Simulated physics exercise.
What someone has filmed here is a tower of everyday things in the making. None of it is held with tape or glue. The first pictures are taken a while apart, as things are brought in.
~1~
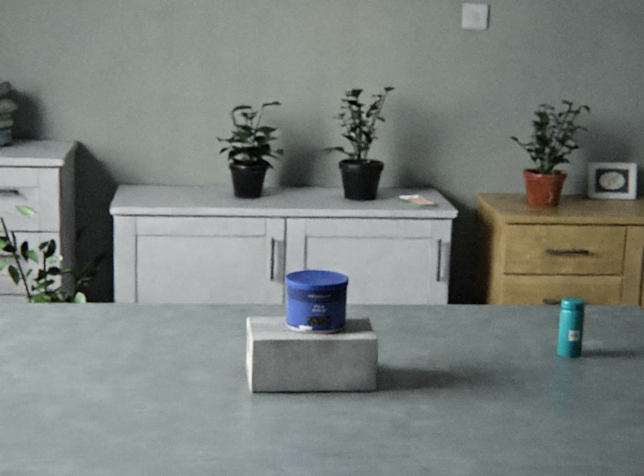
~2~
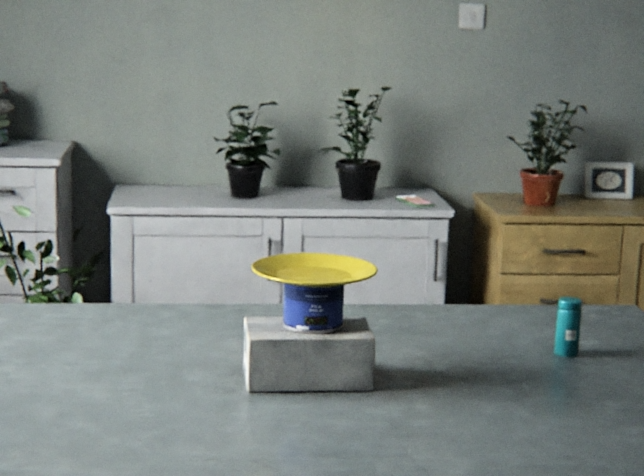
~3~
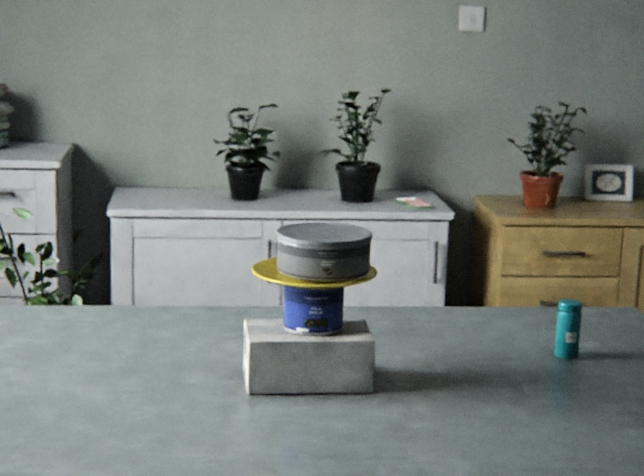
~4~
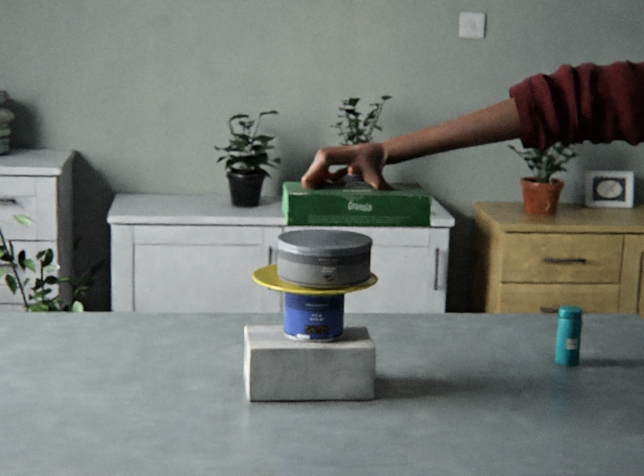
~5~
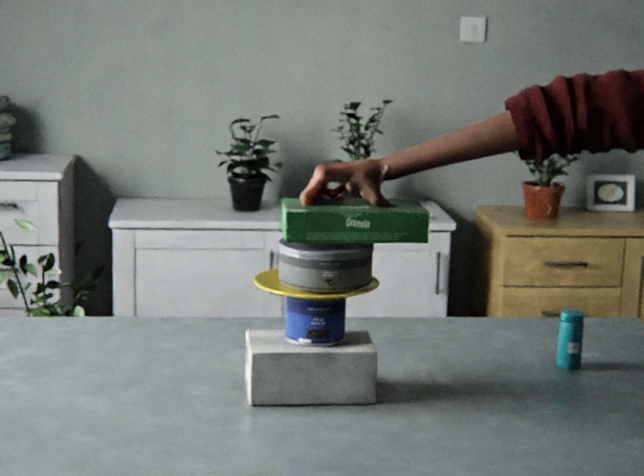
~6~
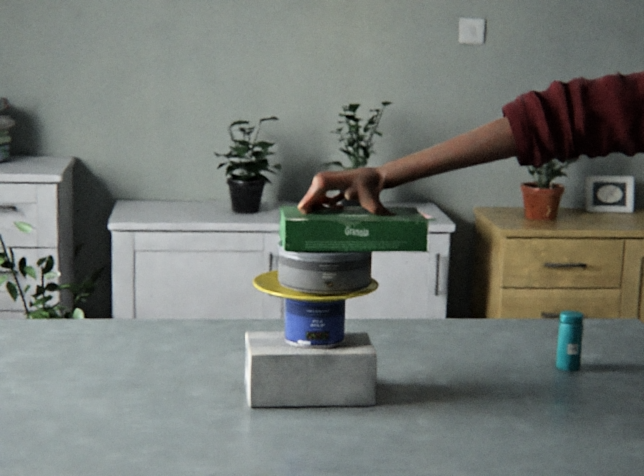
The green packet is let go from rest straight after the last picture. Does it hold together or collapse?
I expect the pile to stay intact.
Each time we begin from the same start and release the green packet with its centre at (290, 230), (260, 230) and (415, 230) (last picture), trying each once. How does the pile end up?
The pile remains standing the first time, collapses the second time and collapses the third time.
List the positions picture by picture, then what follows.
In the first picture, the last thing is not in view yet; turquoise shaker (571, 327).
In the second picture, the last thing is not in view yet; yellow plate (314, 273).
In the third picture, the last thing is not in view yet; white box (308, 355).
In the fourth picture, on its way; green packet (355, 204); blue tub (314, 310).
In the fifth picture, on its way; green packet (353, 220); grey tub (326, 261).
In the sixth picture, set down, still held; green packet (352, 228); turquoise shaker (570, 341).
Then, 0.30 s after the last picture, nothing has stirred.
Then, 0.70 s after the last picture, green packet resting near (353, 229).
At rest, all 6 in place. Seen from the same camera at the end, green packet near (353, 229). The pile stays up.
